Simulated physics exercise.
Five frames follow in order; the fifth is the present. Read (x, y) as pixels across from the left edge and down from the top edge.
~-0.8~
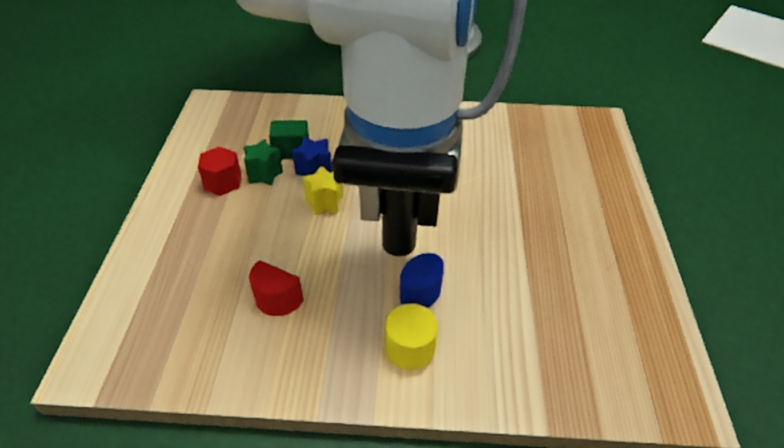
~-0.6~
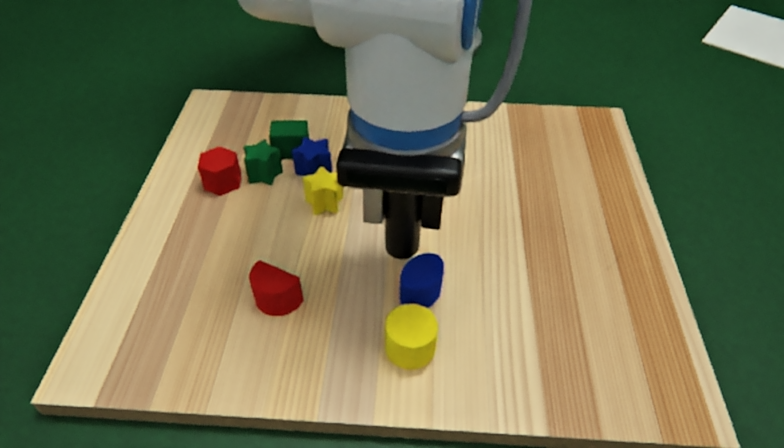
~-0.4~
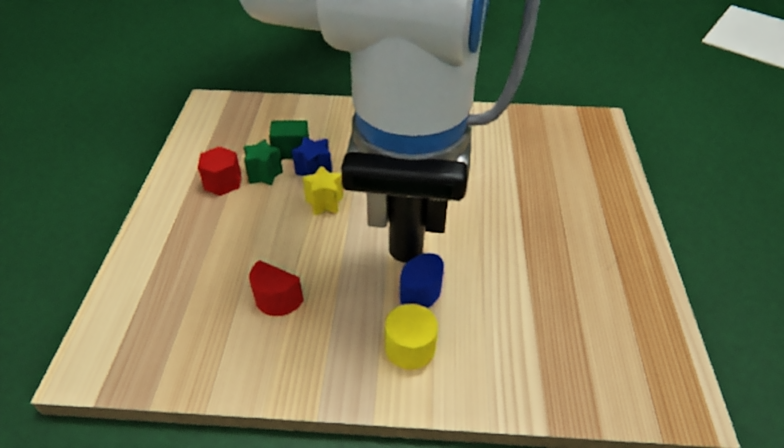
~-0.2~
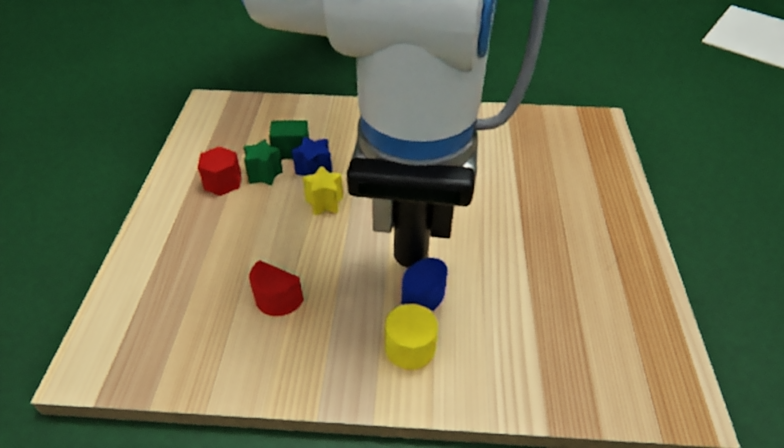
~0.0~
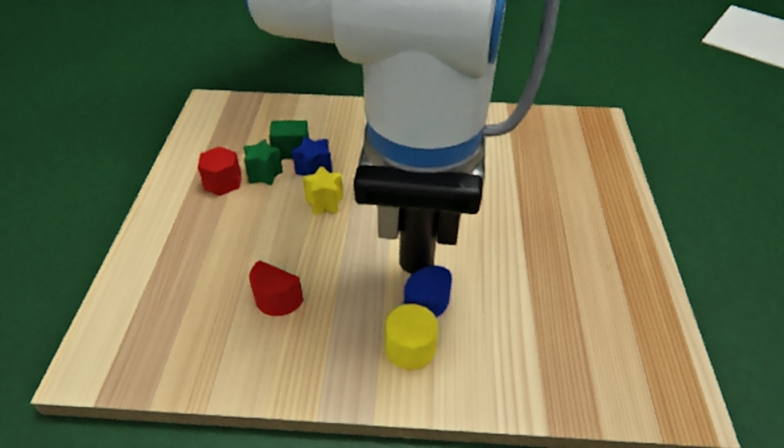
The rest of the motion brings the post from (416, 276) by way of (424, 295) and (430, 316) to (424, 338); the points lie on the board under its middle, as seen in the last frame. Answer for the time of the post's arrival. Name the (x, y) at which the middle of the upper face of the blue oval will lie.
The centre of its top face lies at (451, 345).
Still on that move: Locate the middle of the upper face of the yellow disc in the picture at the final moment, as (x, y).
I'd guess (400, 367).
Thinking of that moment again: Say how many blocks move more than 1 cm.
I think two will be displaced.
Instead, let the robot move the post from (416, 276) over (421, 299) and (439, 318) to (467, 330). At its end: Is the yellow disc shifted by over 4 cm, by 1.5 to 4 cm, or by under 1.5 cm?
The answer will be the middling band, 1.5 to 4 cm.
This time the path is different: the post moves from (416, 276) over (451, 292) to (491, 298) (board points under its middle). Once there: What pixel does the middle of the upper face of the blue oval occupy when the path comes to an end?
My prediction: (444, 298).
What follows on the original path. Halfway along, post (430, 291); yellow disc (406, 350); blue oval (440, 315).
At the end, post (426, 324); yellow disc (400, 367); blue oval (451, 345).
